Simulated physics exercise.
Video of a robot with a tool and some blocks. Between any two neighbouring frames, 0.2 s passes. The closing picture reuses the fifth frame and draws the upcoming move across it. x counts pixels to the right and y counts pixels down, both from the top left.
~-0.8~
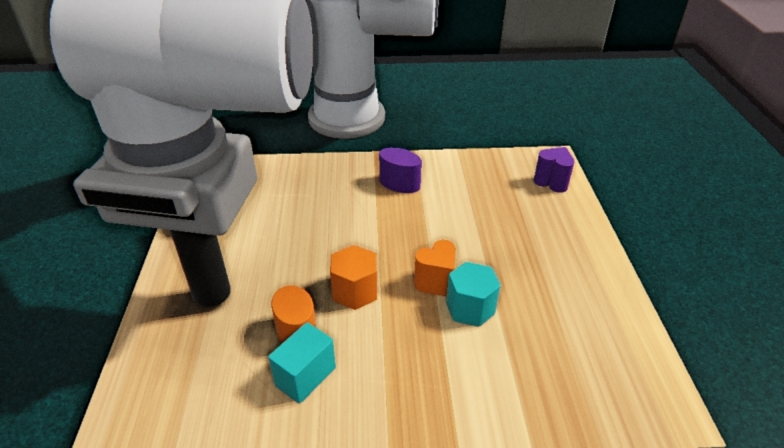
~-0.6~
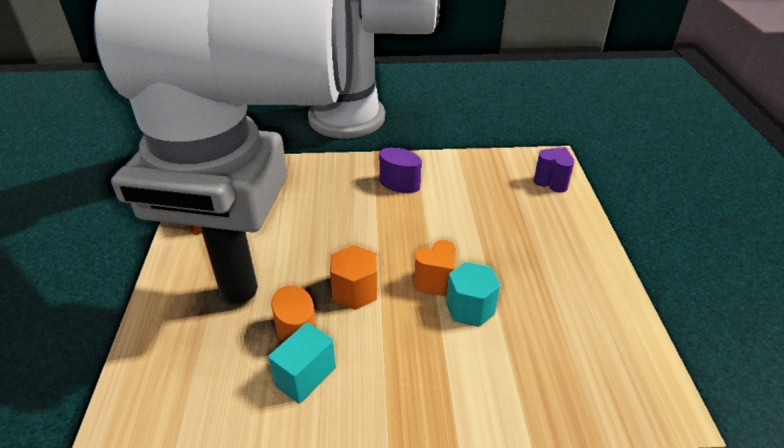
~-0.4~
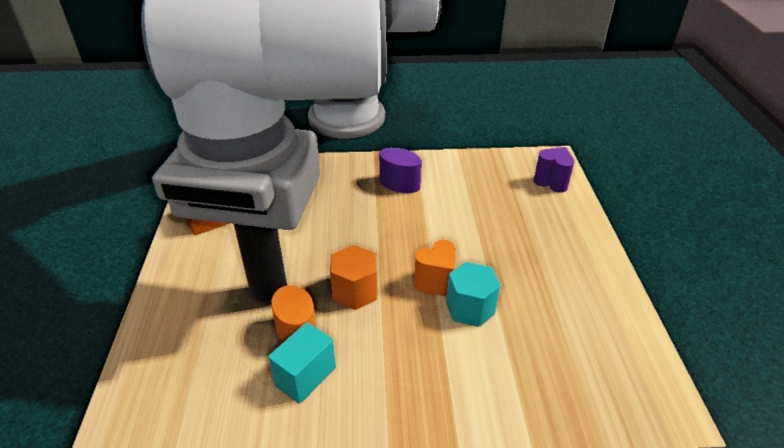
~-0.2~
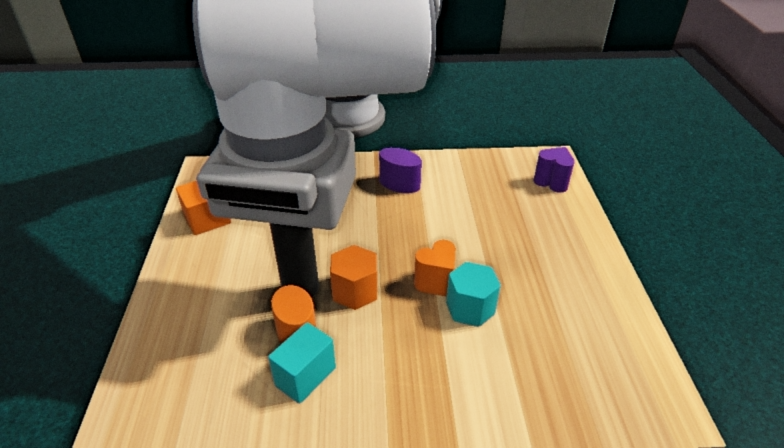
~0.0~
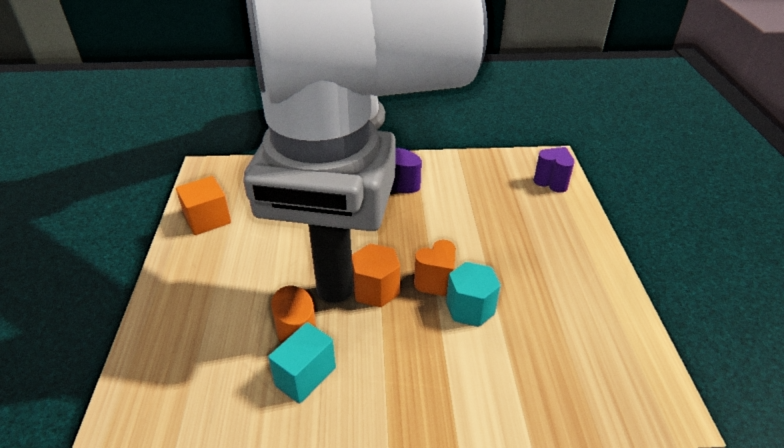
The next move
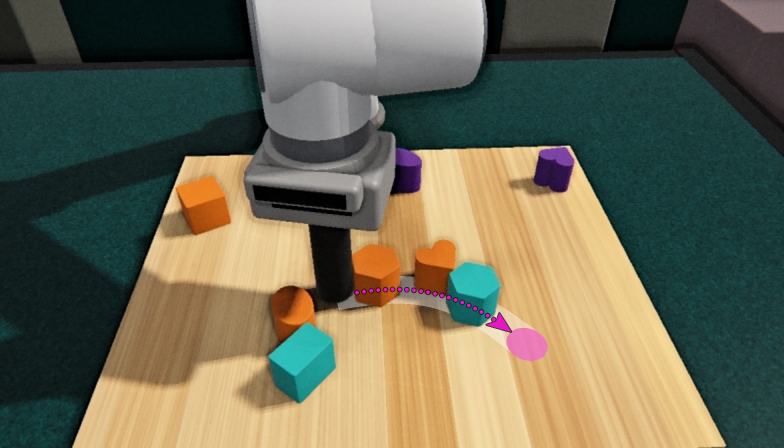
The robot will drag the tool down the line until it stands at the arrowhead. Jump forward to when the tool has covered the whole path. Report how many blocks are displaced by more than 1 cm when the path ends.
I'd say three or more blocks get moved.
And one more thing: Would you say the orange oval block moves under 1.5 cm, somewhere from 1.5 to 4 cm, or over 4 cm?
It ends within 1.5 cm of its spot.
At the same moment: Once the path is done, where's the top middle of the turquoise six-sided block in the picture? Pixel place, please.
It should be at (584, 323) by then.
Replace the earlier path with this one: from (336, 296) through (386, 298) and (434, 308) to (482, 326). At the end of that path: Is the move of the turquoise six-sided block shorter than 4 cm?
That would be a no.
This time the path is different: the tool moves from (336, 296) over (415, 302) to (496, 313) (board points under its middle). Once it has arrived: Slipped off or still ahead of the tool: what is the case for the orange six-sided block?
It ends up beside or behind the tool.
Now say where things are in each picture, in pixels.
Tool tip at (212, 294); block tops, orange oval block at (292, 304); orange six-sided block at (354, 262); orange heart-shaped block at (439, 254); turquoise six-sided block at (475, 279), in the first picture.
Tool at (239, 292); blocks unchanged, in the second picture.
Tool at (269, 290); blocks unchanged, in the third picture.
Tool at (301, 289); blocks unchanged, in the fourth picture.
Tool at (335, 291); orange oval block at (292, 304); orange six-sided block at (375, 260); orange heart-shaped block at (439, 254); turquoise six-sided block at (475, 279), in the fifth picture.
Path on the board, from (336, 296) through (403, 290) and (468, 305) to (527, 344).
On the path given first. One third of the way, tool at (404, 284); orange six-sided block at (443, 250), turned 15° anticlockwise; orange heart-shaped block at (484, 240).
Two thirds of the way, tool at (470, 300); orange six-sided block at (478, 246), turned 50° anticlockwise; orange heart-shaped block at (508, 229), turned 15° clockwise; turquoise six-sided block at (517, 294), turned 20° clockwise.
At the end, tool at (528, 339); orange oval block in place; orange six-sided block at (478, 246), turned 50° anticlockwise; orange heart-shaped block at (508, 229), turned 15° clockwise; turquoise six-sided block at (584, 323), turned 15° anticlockwise.
